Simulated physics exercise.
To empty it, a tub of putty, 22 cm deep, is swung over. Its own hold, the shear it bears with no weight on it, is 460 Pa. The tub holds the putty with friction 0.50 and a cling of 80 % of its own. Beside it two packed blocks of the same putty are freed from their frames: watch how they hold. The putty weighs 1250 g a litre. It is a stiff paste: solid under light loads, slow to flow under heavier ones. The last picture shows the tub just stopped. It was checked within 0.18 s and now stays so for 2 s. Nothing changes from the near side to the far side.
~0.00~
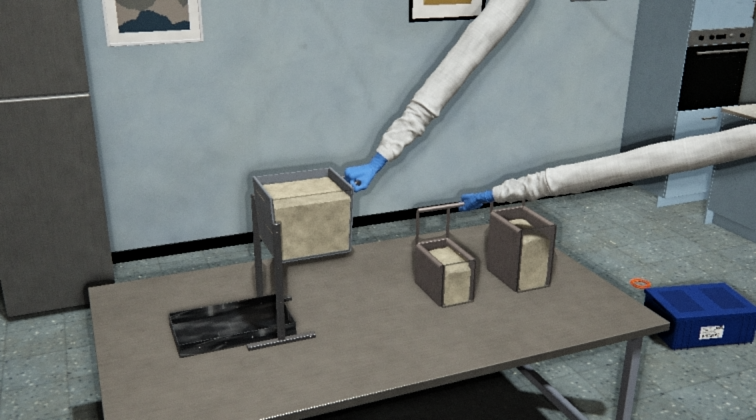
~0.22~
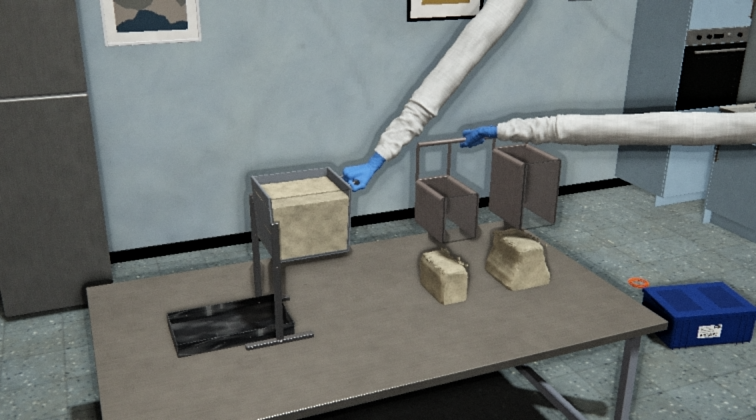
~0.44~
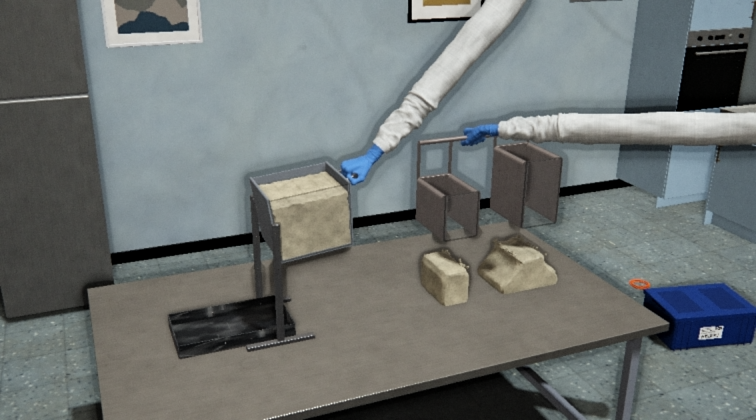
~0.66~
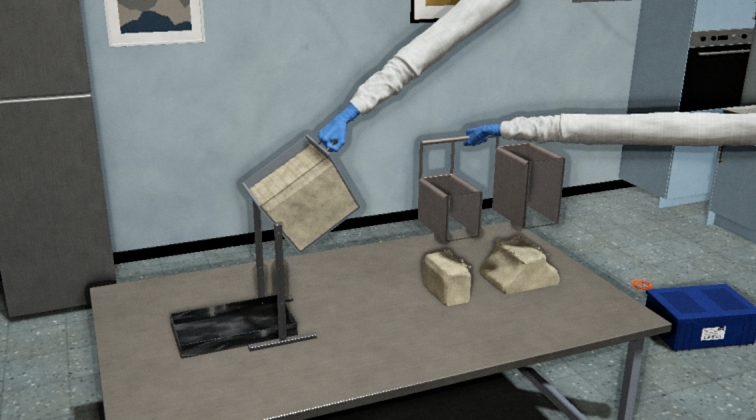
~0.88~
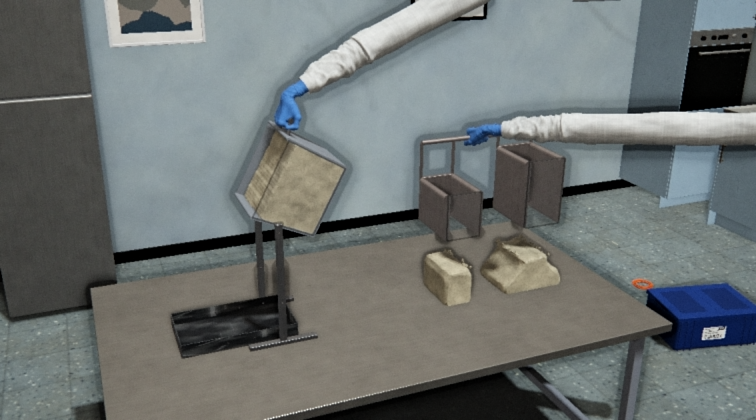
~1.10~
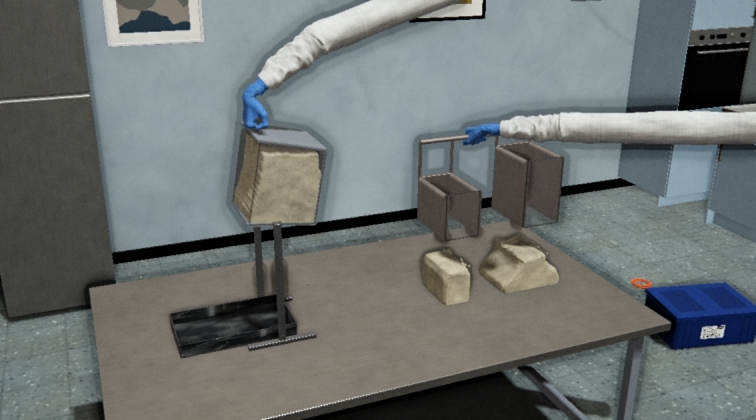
The clip shows a blue-gloved hand lifting paired casings off two pale putty blocks on a table, the right one slumping while the left keeps its shape, before another gloved hand swings a putty-filled tub over leftward.
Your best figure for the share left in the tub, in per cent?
About 56 %.
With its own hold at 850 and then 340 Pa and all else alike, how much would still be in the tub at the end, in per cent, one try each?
In turn about 100 %, 45 %.
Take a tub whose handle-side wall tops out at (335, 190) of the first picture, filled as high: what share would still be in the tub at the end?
In that case some 100 per cent.
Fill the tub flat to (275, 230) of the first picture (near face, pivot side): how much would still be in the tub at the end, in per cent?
In that case some 100 per cent.
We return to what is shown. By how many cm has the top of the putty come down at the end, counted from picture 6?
Roughly 11 cm.
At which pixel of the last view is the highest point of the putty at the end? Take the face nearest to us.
At about (298, 184).
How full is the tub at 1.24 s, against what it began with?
Near 90 %.
By 1.24 s, the tub is at 80 degrees and holds 91 %.
By 1.41 s, the tub is at 80 degrees and holds 70 %.
By 1.58 s, the tub is at 80 degrees and holds 58 %.
By 1.75 s, the tub is at 80 degrees and holds 56 %.
By 3.10 s, at the end, the tub is at 80 degrees and holds 56 %.
